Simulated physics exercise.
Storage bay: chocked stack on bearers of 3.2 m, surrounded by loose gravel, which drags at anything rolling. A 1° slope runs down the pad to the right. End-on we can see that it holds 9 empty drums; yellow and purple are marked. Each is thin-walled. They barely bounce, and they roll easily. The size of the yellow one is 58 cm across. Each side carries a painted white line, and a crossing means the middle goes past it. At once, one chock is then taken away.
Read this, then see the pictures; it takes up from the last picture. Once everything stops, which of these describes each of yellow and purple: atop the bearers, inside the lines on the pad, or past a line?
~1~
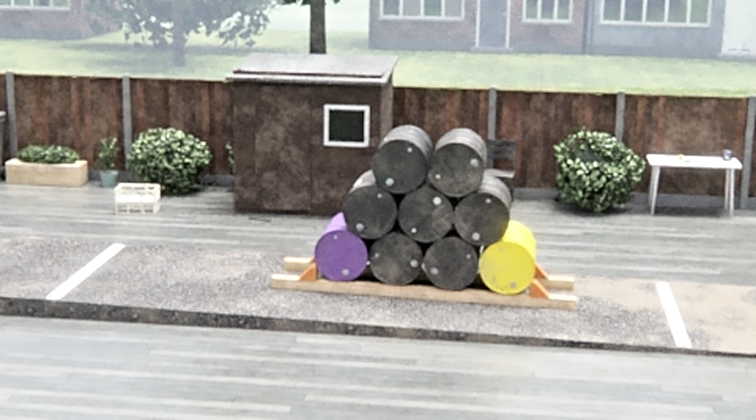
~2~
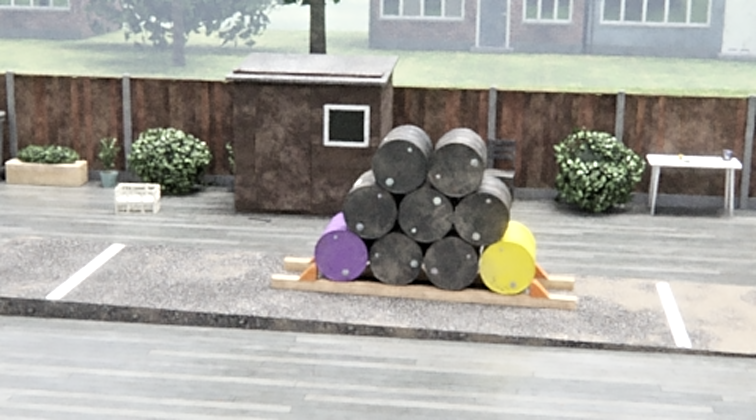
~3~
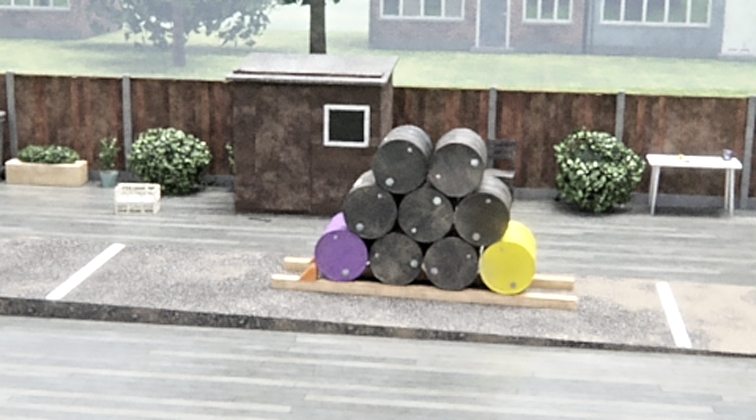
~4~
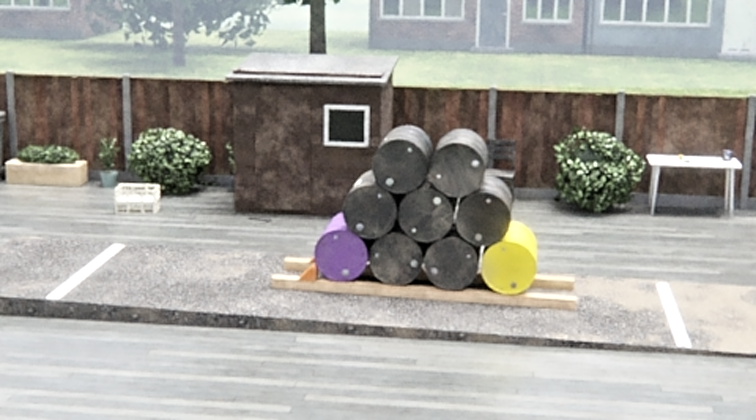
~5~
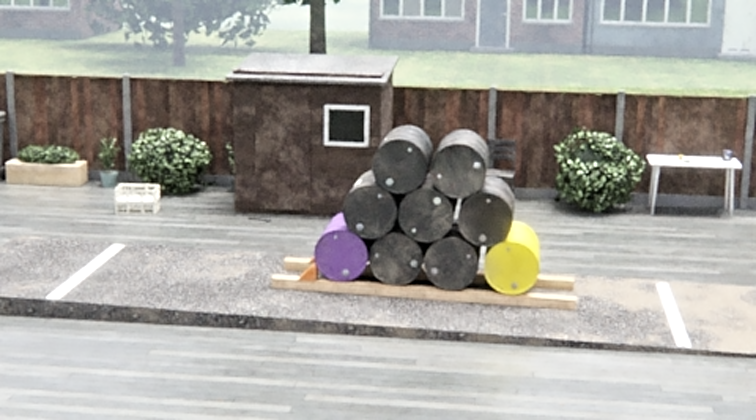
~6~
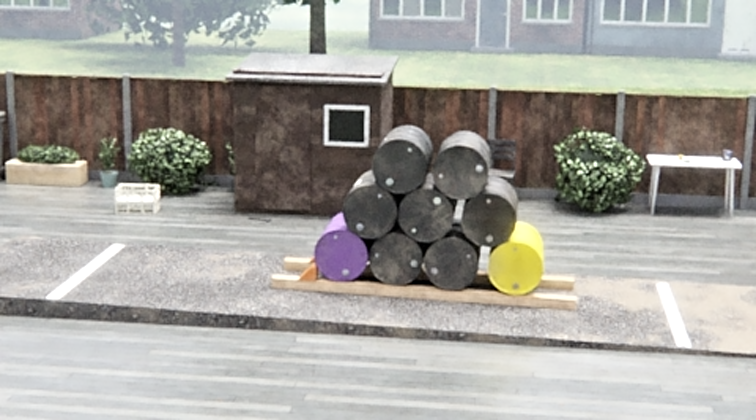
Once it all stops: Yellow drum - past a line, purple - atop the bearers.
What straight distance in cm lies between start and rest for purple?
The purple one comes to 0.
Then, 0.5 s past the sixth picture, yellow is on the bearers, 35 cm from the bearers' right end, rolling right; purple is on the bearers, 75 cm from the bearers' left end; 0 over a line so far.
Then, 1.1 s past the sixth picture, yellow is off the bearers, 65 cm short of the right line, rolling right; as before, purple; 0 over a line so far.
Then, 1.8 s past the sixth picture, yellow is past the right line; as before, purple; 1 over a line so far.
Finally (10.2 s after the last picture), yellow is past the right line; purple is on the bearers, 75 cm from the bearers' left end; 4 over a line so far.
